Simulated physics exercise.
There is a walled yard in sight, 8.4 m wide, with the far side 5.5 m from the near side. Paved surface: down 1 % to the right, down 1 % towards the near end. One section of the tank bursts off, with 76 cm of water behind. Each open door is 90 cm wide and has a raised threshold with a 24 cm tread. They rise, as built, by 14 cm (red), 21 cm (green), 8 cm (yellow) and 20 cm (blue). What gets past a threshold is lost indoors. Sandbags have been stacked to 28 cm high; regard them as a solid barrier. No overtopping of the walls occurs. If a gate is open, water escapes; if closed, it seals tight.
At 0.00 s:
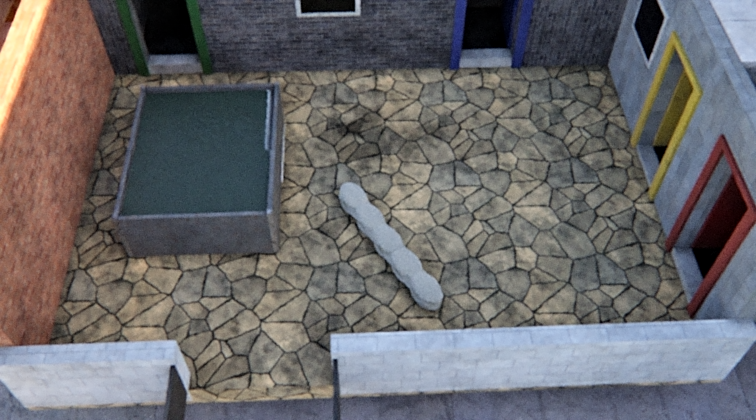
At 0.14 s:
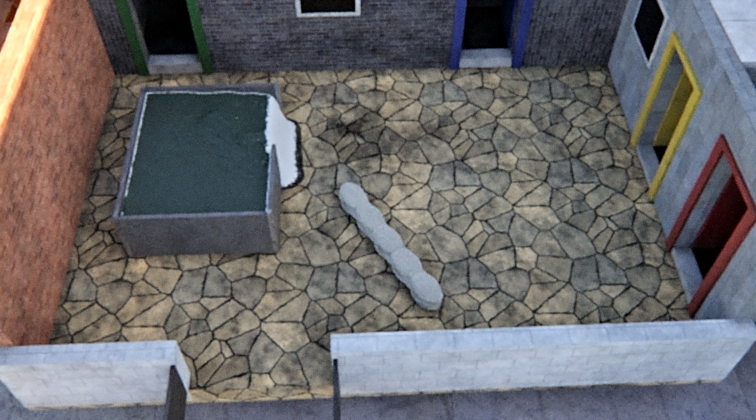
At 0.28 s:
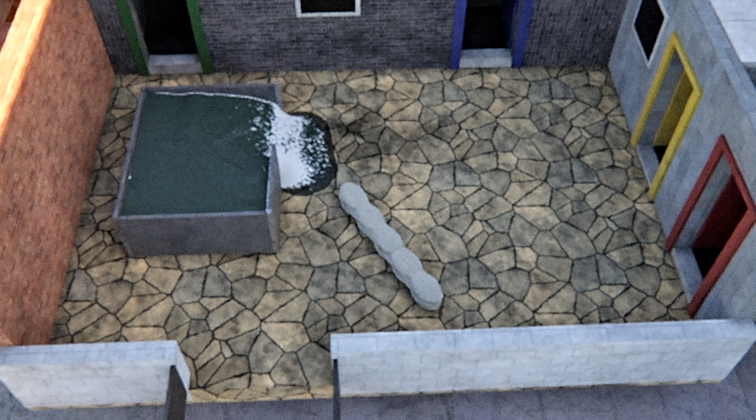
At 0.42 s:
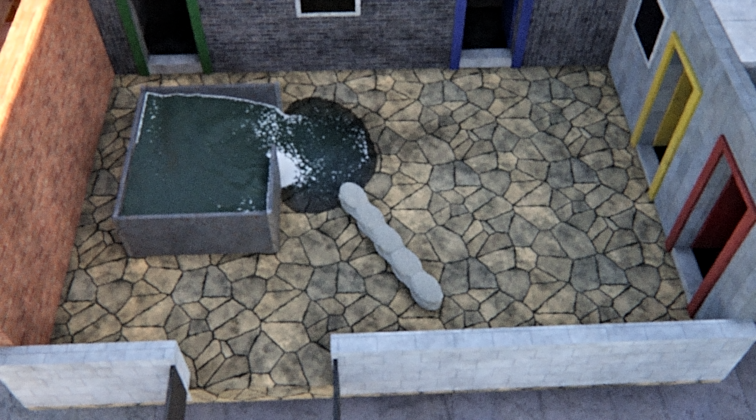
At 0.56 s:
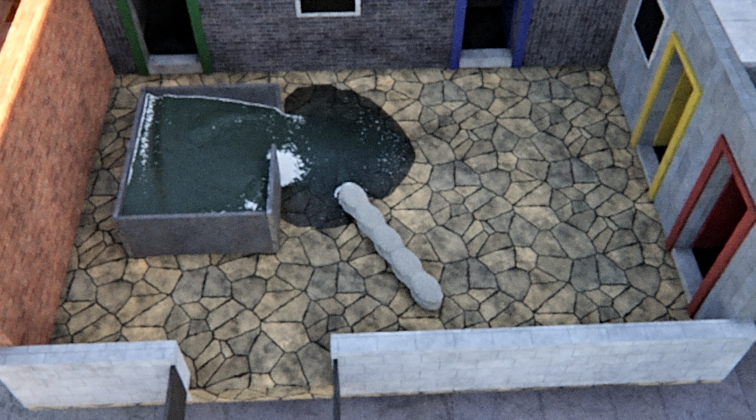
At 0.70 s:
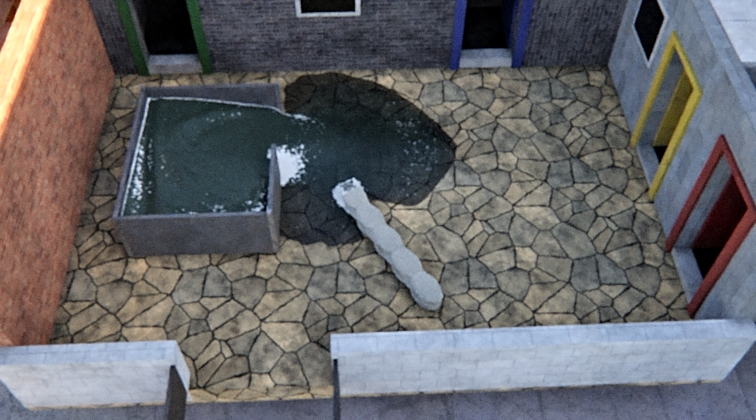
Dark water burst through the right side of a square tank in a walled yard, foamed white, then spread rightward across the stone paving in a widening pool and reached the upper end of the sandbags.
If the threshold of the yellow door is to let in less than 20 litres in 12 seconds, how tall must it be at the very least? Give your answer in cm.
At the very least, close to 21 cm.
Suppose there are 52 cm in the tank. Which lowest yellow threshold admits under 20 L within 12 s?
I'd say close to 13.5 cm.
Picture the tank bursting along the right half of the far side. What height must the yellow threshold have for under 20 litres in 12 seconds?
Then the minimum is about 12.0 cm.
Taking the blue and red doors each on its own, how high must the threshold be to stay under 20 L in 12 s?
Close to 10.5 cm (blue) and close to 18 cm (red).
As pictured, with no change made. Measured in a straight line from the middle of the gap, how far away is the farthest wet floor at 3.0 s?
Roughly 6.6 metres.
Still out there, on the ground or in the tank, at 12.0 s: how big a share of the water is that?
I'd say near 88 per cent is still there.
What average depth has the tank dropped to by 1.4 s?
The average depth is some 52 cm.
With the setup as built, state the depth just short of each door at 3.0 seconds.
At the red door the depth is 15 cm, at green 0 cm, at yellow 25 cm and at blue 13 cm.
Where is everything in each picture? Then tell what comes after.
The tank at (203, 150) is whole and still, 76 cm deep; the yellow door at (662, 123) is dry, in the first frame.
The front is at (299, 178), 0.3 m from the gap at (277, 142); 0.2 m2 of floor is wet, 76 cm left at the back, in the second frame.
The front is at (330, 174), 0.8 m from the gap at (277, 142); 1.0 m2 of floor is wet, 76 cm left at the back, in the third frame.
Water pours out at (278, 144) and has run 1.4 m, to (370, 170); about 9 cm deep outside, 75 cm at the back, in the fourth frame.
The front is at (408, 160), 2.0 m from the gap at (278, 144); 3.9 m2 of floor is wet, 67 cm left at the back, in the fifth frame.
The gap is at (278, 143), the front 2.7 m out at (450, 150); the back of the tank holds 63 cm; 3.0 m in a straight line remain to the yellow door at (662, 123), in the sixth frame.
After 1.4 s water covers 35 % of the floor, deepest (38 cm) near (296, 145); it has not reached the yellow door.
After 3.0 s water covers 55 % of the floor, deepest (41 cm) near (608, 83); 25 cm at the yellow door, 104 litres in over its 8 cm threshold.
After 12.0 s water covers 90 % of the floor, deepest (16 cm) near (697, 354); 11 cm at the yellow door, 309 litres in over its 8 cm threshold.
At the yellow door as built, the water arrived by 1.6 s and peaked near 25 cm at 3.0 s.
Run again over the same 12 s with other heights there, 51 litres in over 17.5 cm, 7 litres over 24 cm. The limit of 20 litres is kept from about 21 cm up.
